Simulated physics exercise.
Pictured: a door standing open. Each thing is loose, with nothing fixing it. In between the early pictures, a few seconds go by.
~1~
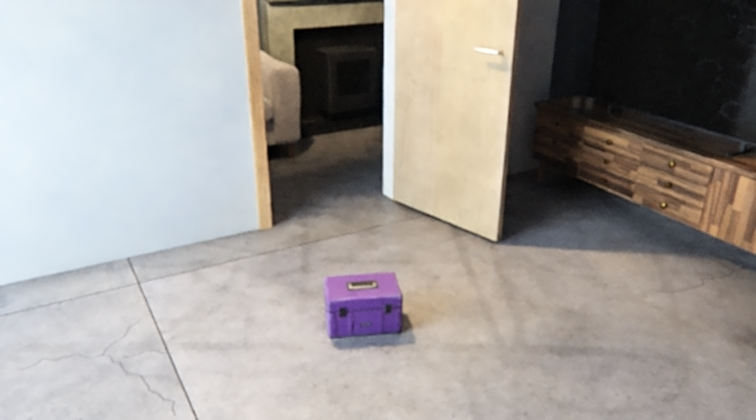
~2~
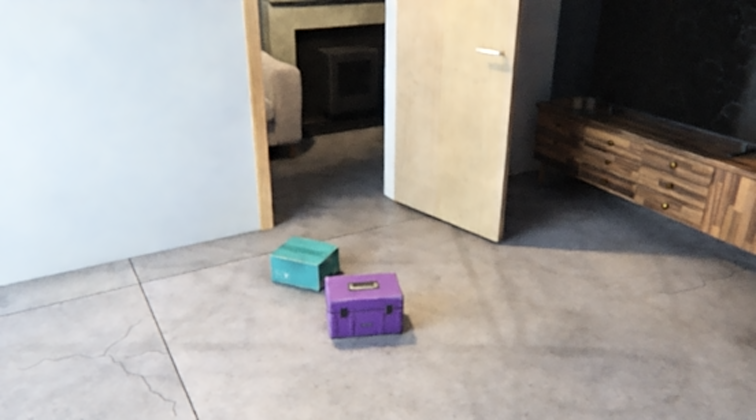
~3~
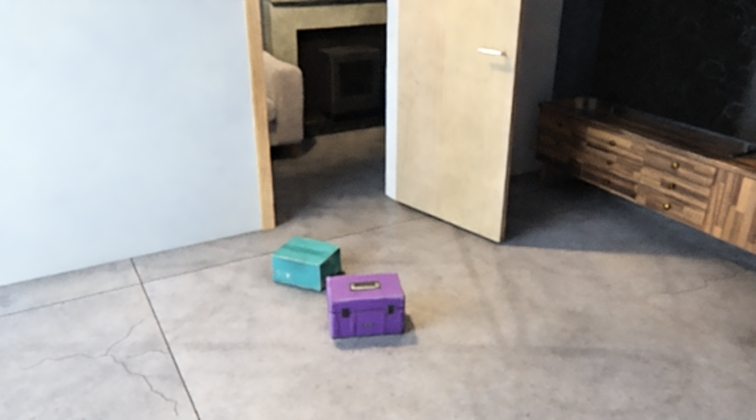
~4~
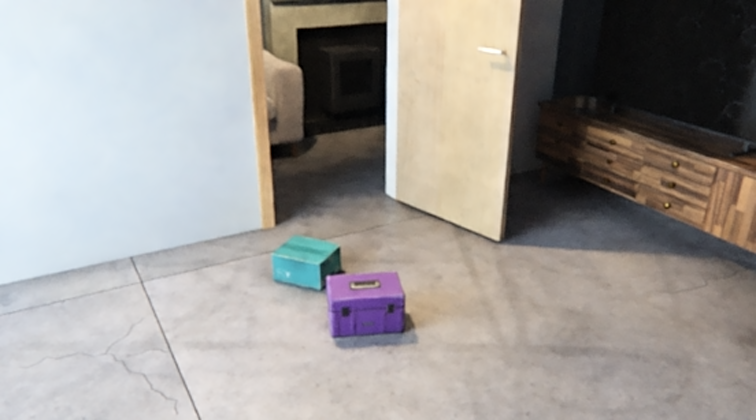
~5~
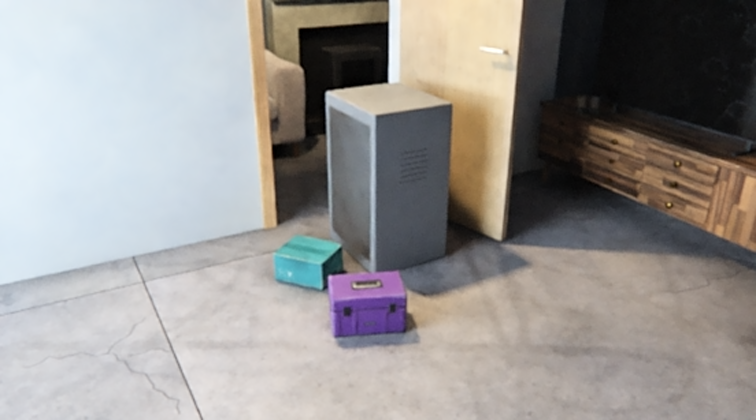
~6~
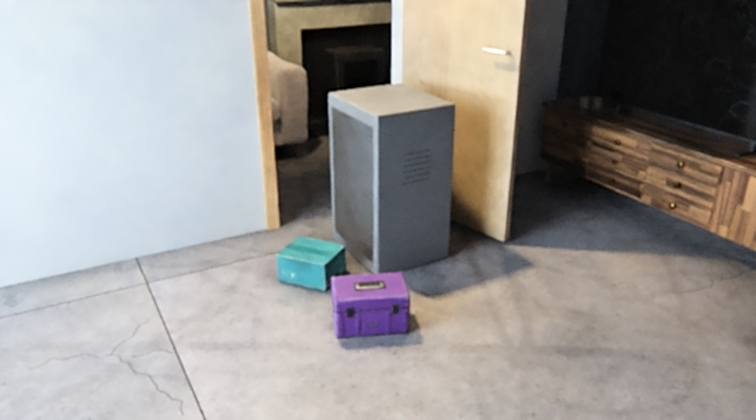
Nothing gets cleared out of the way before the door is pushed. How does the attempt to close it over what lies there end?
It ends with the door blocked open.
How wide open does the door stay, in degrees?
I'd say it stays open by roughly 80 degrees.
Then, 0.30 s on from there, open by 99°.
Then, 0.50 s on from there, open by 89°.
Then, 0.60 s on from there, open by 83°.
Then, 0.70 s on from there, open by 78°.
In the end, open by 78°; all 3 unmoved. At the end, from the last picture's camera, grey appliance near (387, 177).
